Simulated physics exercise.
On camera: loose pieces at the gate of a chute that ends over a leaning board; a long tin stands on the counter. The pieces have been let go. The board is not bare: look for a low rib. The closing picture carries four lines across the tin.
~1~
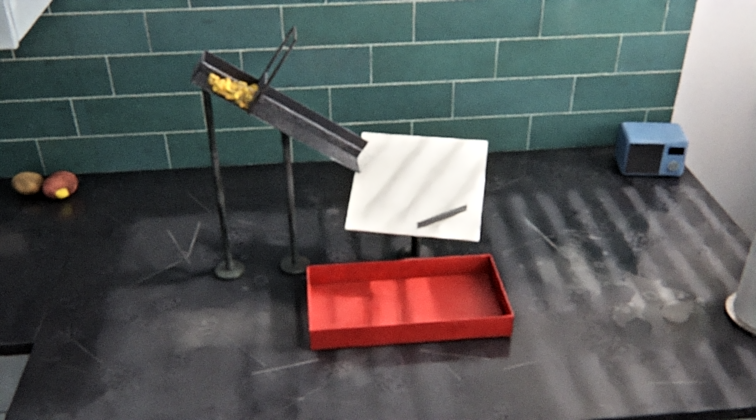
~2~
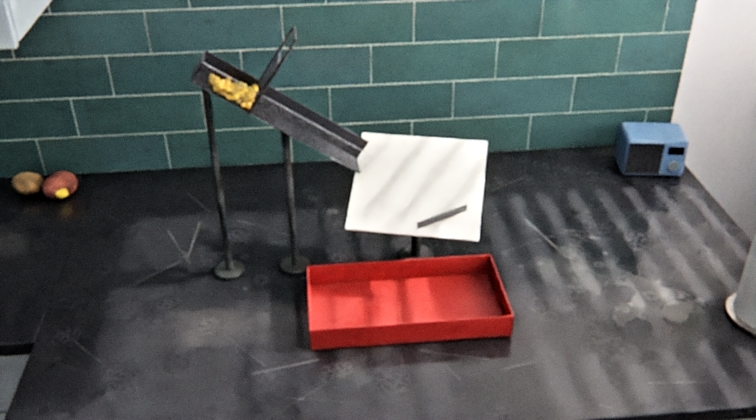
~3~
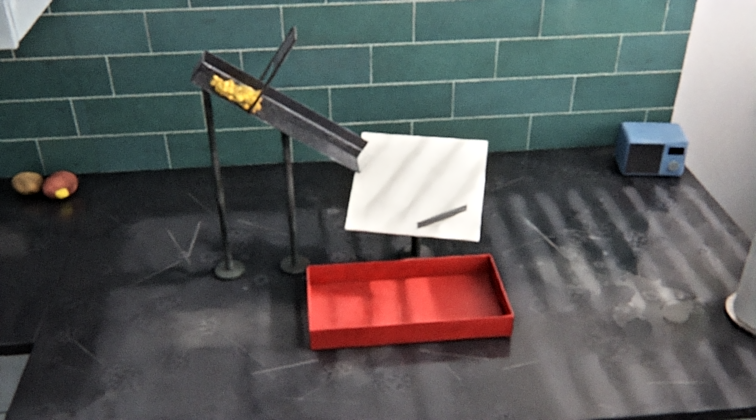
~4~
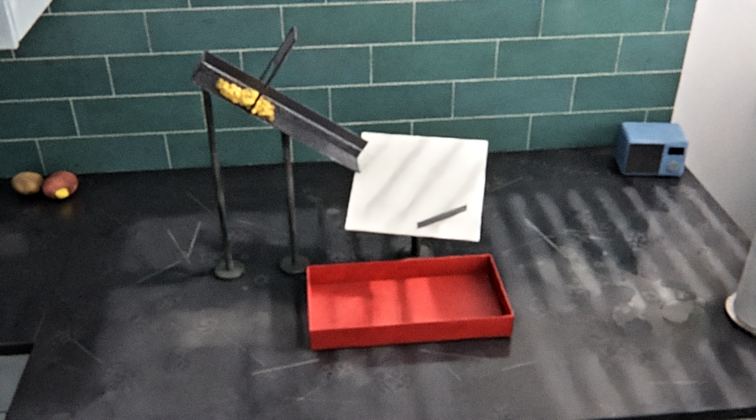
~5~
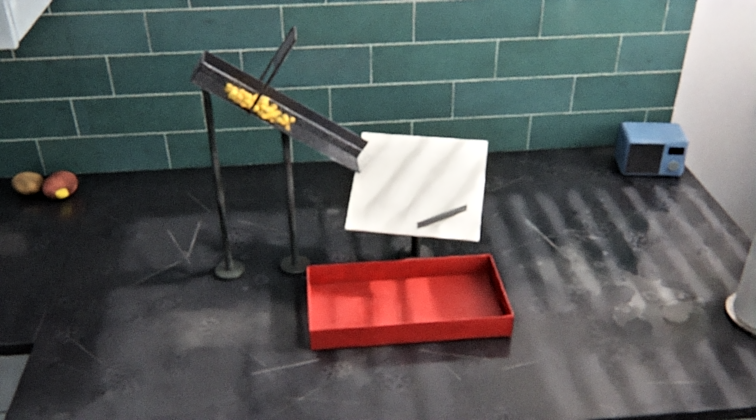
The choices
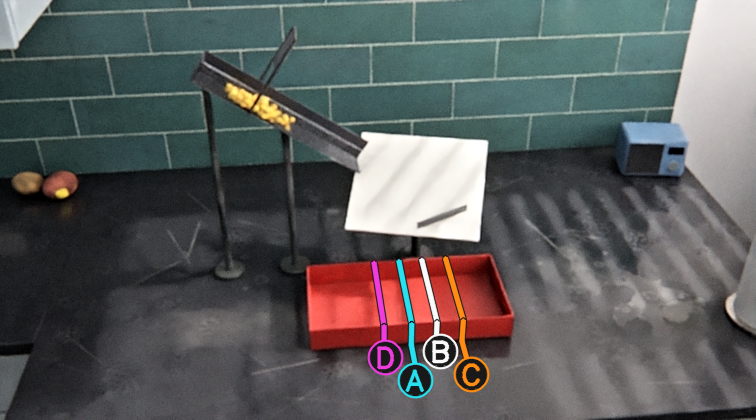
On a dark counter by green tiles, small yellow pieces bunched high in a sloping chute begin sliding slowly down to the right, spreading out, above a tilted white board with a thin rib and an empty red tin.
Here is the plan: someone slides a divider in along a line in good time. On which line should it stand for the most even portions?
Choose A.
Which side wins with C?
Left.
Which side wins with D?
Right.
On the marked copy, line A crosses the front rim at (411, 323); line B crosses the front rim at (436, 321); line C crosses the front rim at (463, 319); line D crosses the front rim at (383, 325).
With A, of what is caught, about two thirds on the left of the divider, about a third on the right.
With B, of what is caught, nearly all on the left of the divider, a stray few on the right.
With C, of what is caught, all on the left of the divider, none on the right.
With D, of what is caught, a small part on the left of the divider, nearly all on the right.
